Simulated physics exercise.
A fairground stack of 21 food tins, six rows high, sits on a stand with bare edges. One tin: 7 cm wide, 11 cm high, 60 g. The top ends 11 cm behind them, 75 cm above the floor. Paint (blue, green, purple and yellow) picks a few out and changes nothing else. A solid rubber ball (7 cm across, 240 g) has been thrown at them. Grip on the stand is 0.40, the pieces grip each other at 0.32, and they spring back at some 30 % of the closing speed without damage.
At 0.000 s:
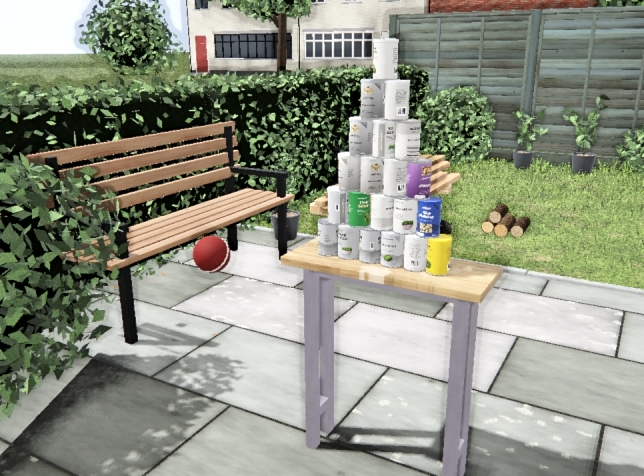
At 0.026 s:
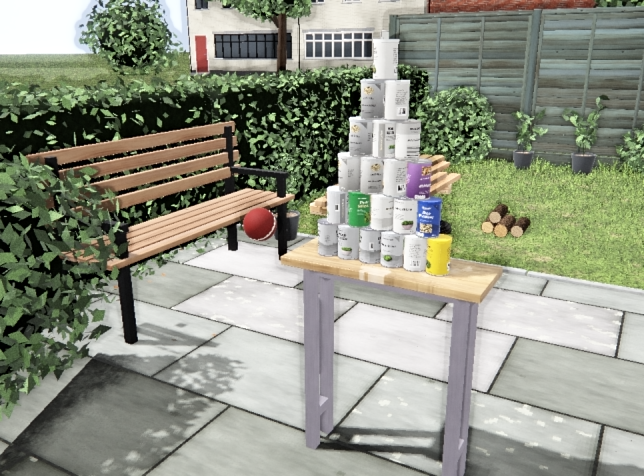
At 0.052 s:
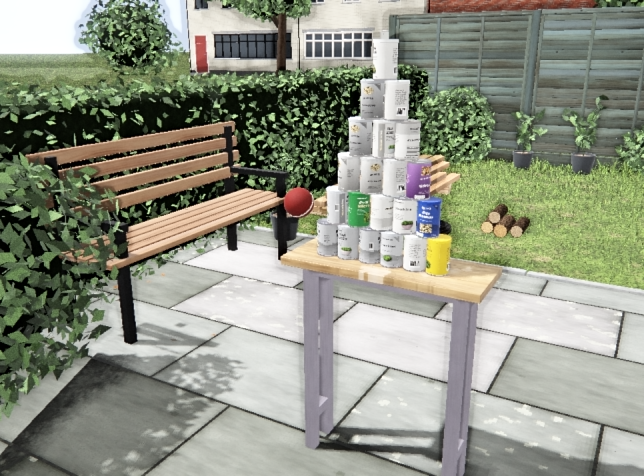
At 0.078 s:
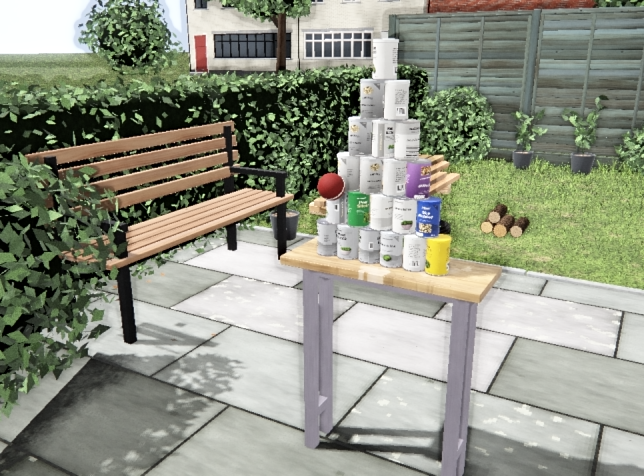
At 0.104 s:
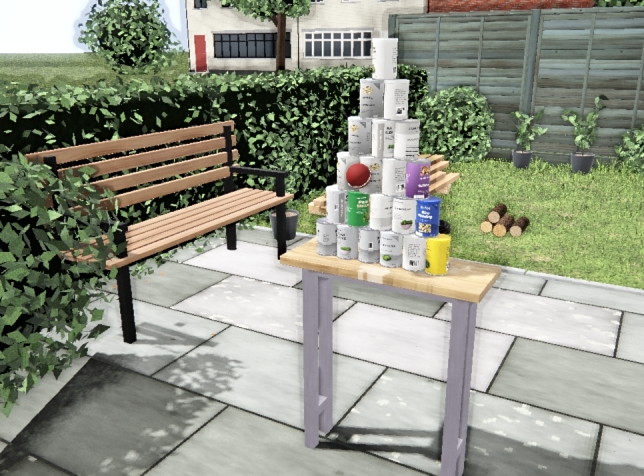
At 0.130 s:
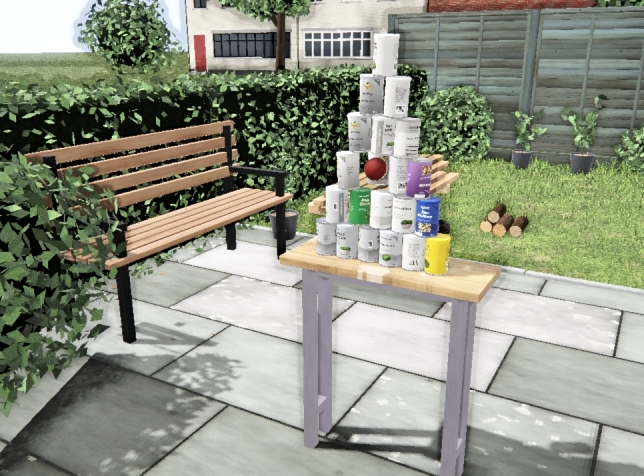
A red ball flies rightward past a wooden bench toward a pyramid of mostly white tins on a small patio table. It rises slightly as it passes in front of the stack's left side, then presses in among the middle tins, and several above shift and lean slightly.
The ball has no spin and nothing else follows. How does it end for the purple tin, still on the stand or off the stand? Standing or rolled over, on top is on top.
In the end the purple tin drops off.
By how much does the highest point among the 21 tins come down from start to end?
About 44 cm.
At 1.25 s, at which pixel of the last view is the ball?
Near (546, 204).
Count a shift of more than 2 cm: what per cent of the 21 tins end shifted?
Shifted: 55 per cent.
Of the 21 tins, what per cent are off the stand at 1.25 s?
45 per cent by then.
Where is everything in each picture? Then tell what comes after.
In the first picture (pixels give the middle of a visible side), ball (212, 255) 74 cm from contact, 6.5 m/s; purple tin (427, 181); green tin (352, 210); blue tin (426, 220); none has stirred.
In the second picture, ball (260, 225) 57 cm from contact, 6.4 m/s; purple tin (427, 181).
In the third picture, ball (299, 203) 40 cm from contact, 6.4 m/s; purple tin (426, 181).
In the fourth picture, ball (331, 187) 24 cm from contact, 6.4 m/s; purple tin (426, 181).
In the fifth picture, ball (359, 176) 7 cm from contact, 6.4 m/s; purple tin (426, 181).
In the sixth picture, ball (376, 169) after contact, 3.8 m/s; purple tin (427, 181); green tin (353, 208) 9 mm from its place; blue tin (425, 220); steepest lean 5°, the tin at (404, 99); movement in 9 of them.
After 0.55 s, ball still moving; 3 of the 21 tins off the stand; purple tin on its side; green tin on its side.
After 1.25 s, ball still moving; 9 of the 21 tins off the stand; purple tin on its side; green tin 15° from how it stood, 85 cm lower.
In the end (2.4 s), ball rolling away; 11 of the 21 tins off the stand; purple tin on its side; green tin on its side; yellow tin unmoved. From the last view, middles, purple tin near (479, 456).
